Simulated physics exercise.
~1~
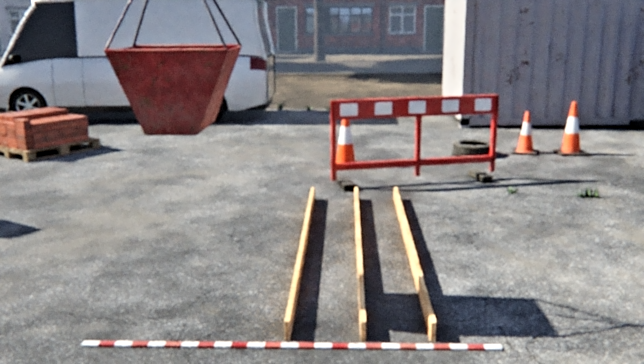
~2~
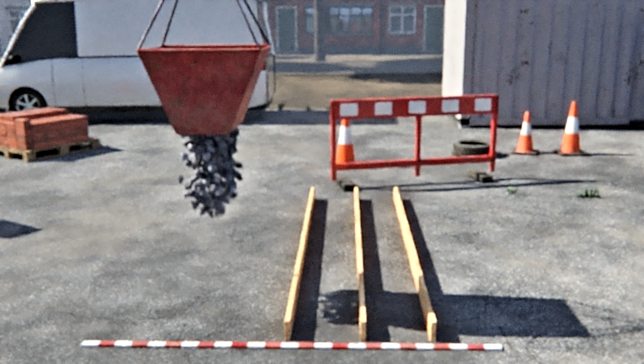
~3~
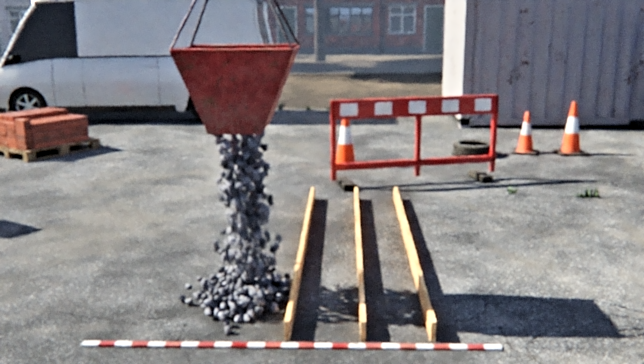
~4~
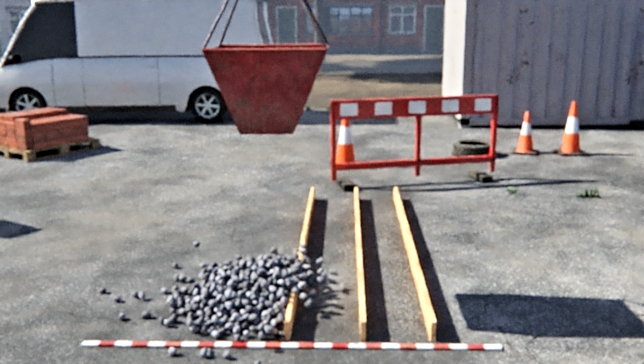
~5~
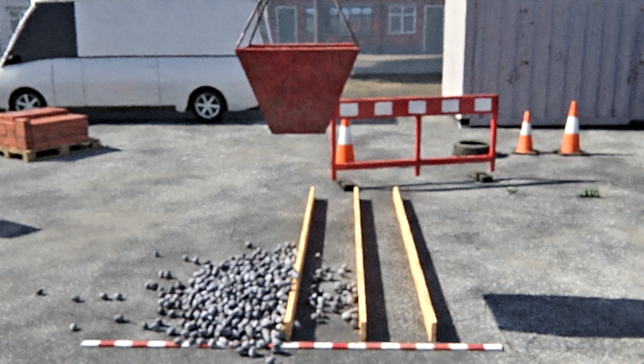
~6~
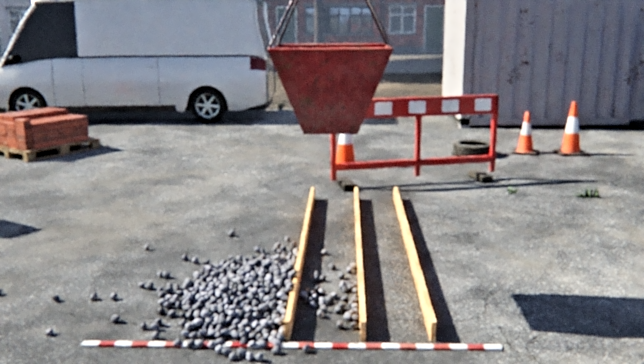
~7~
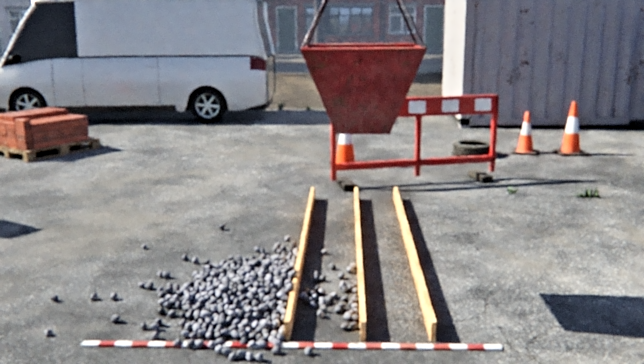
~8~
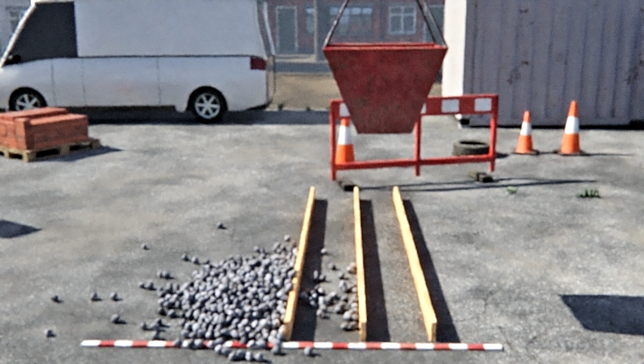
A red hopper moving right drops grey stones, which mostly settle left of the boards.
